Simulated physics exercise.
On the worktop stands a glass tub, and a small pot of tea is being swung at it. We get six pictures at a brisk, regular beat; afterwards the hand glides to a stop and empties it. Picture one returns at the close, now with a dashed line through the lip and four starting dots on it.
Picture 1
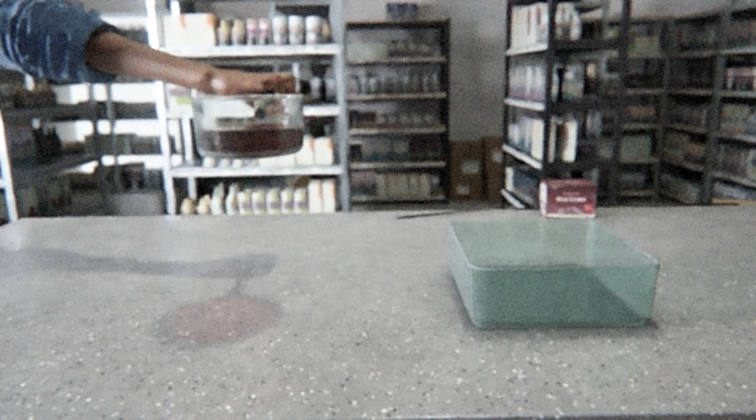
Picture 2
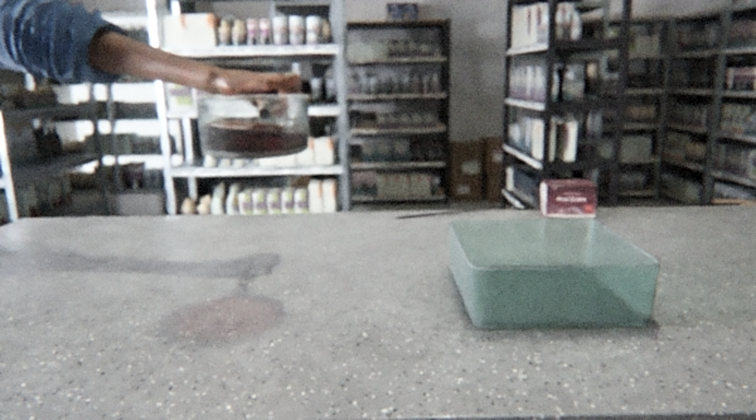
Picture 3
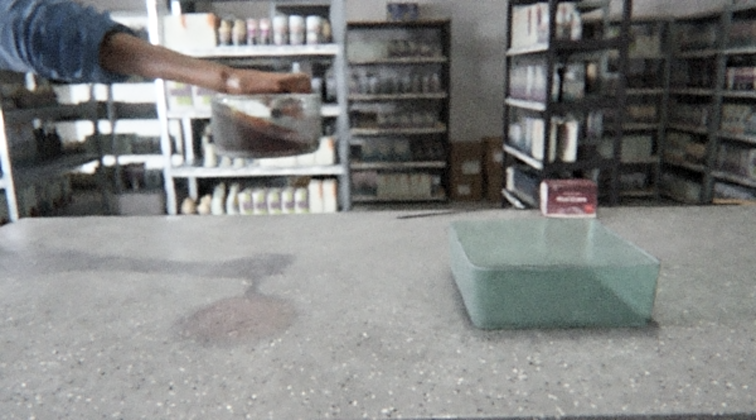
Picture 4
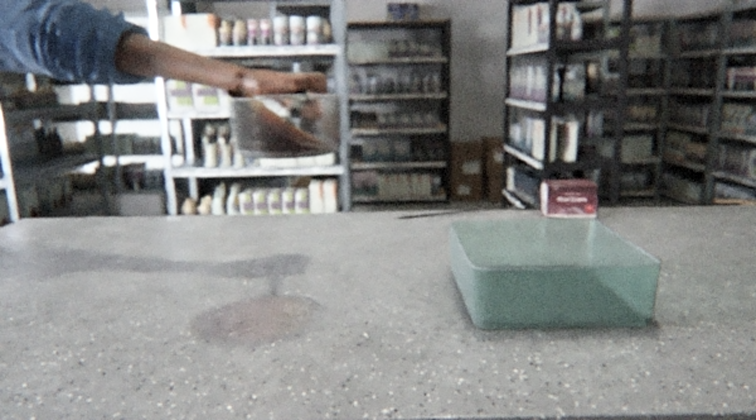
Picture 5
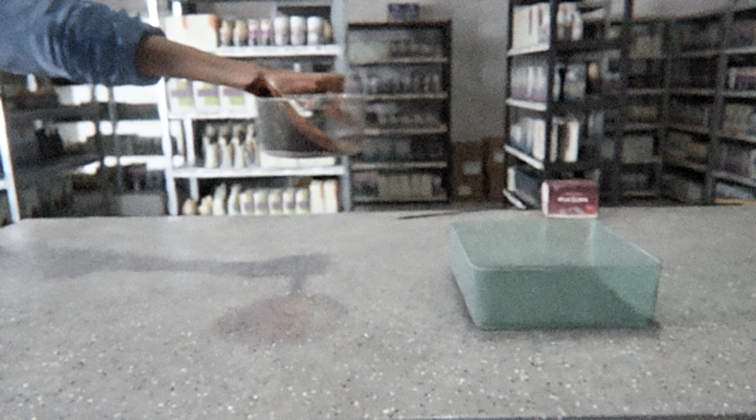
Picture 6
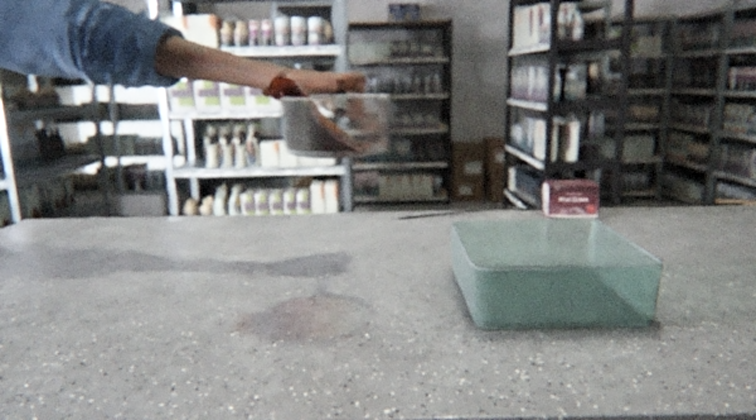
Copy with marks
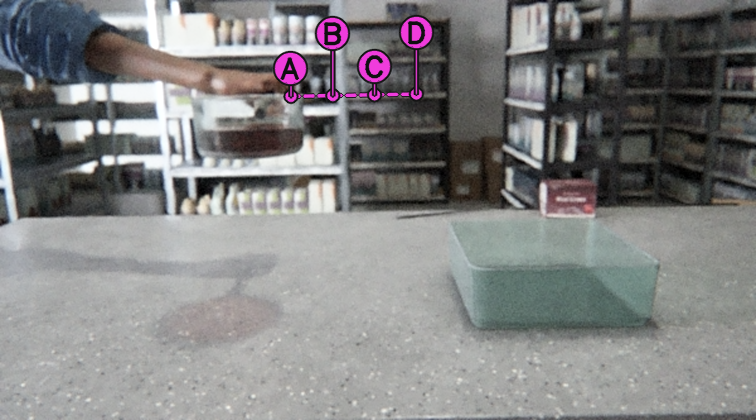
A hand carries a small clear pot of dark liquid rightward above a grey worktop.
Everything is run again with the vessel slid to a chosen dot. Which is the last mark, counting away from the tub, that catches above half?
The limit is B.
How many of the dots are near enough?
Three.
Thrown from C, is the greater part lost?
No.
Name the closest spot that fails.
That is spot A.
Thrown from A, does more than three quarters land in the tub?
No, less.
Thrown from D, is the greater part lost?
No, not at all.
On the marked copy, A at (290, 96); B at (332, 95); C at (374, 94); D at (416, 94).
With A, about 37 % lands in the tub, 50 % falls short and 13 % goes beside or beyond.
With B, about 70 % lands in the tub, 15 % falls short and 15 % goes beside or beyond.
With C, about 77 % lands in the tub, 12 % falls short and 11 % goes beside or beyond.
With D, about 70 % lands in the tub, 7 % falls short and 23 % goes beside or beyond.
